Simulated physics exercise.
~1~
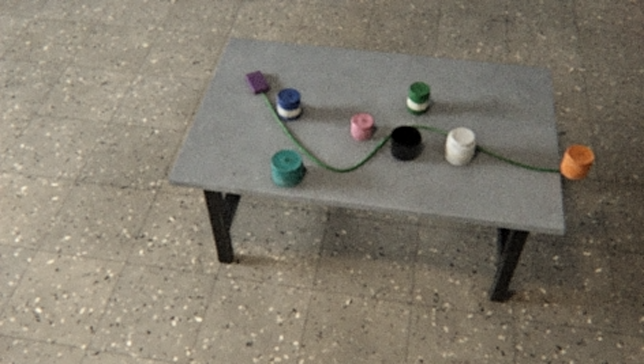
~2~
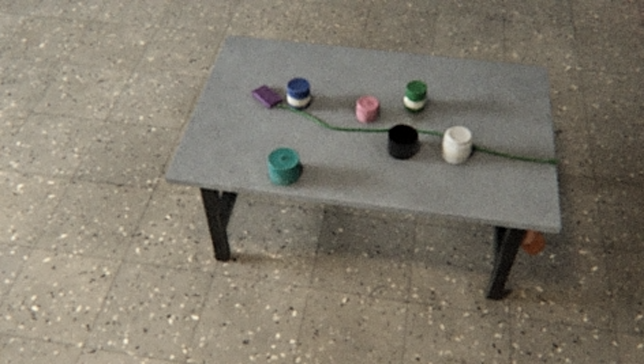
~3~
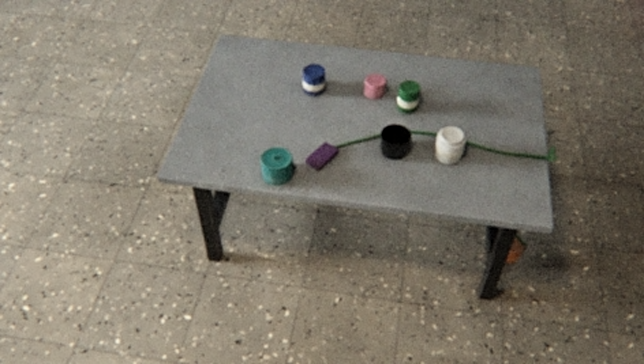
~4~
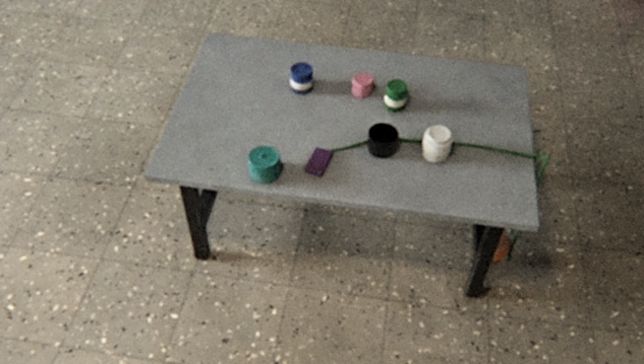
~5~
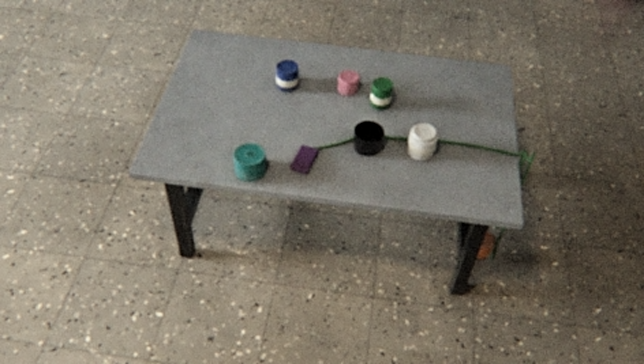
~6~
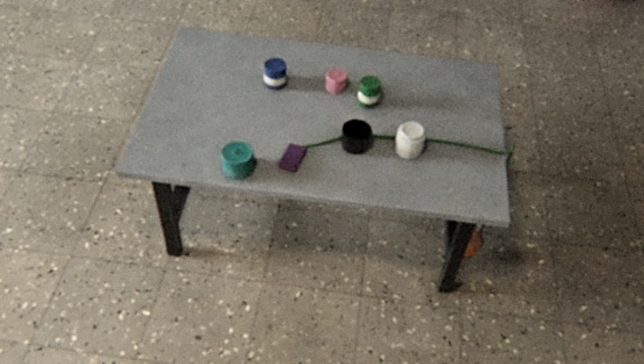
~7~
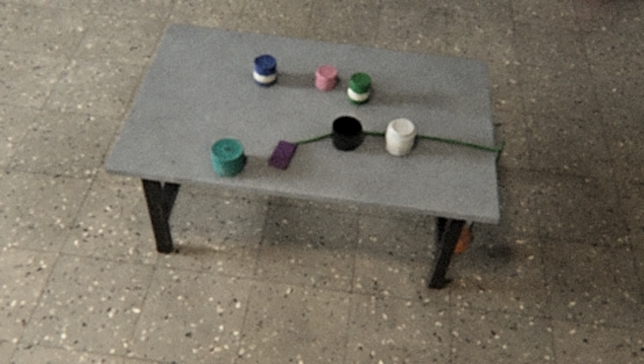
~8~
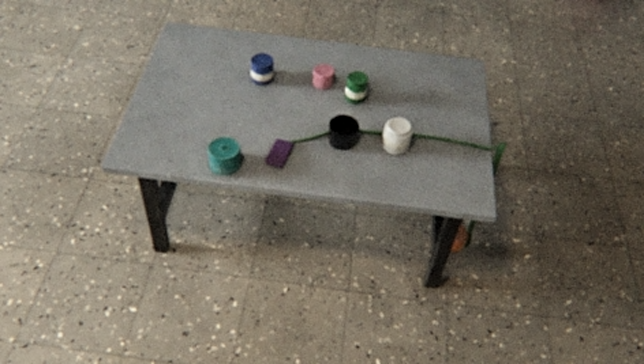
An orange tub tied to a green cord dropped off the right edge of a gray table, dragging the purple block toward the front and nudging the blue and pink tubs backward, before everything settled with the orange one hanging below.
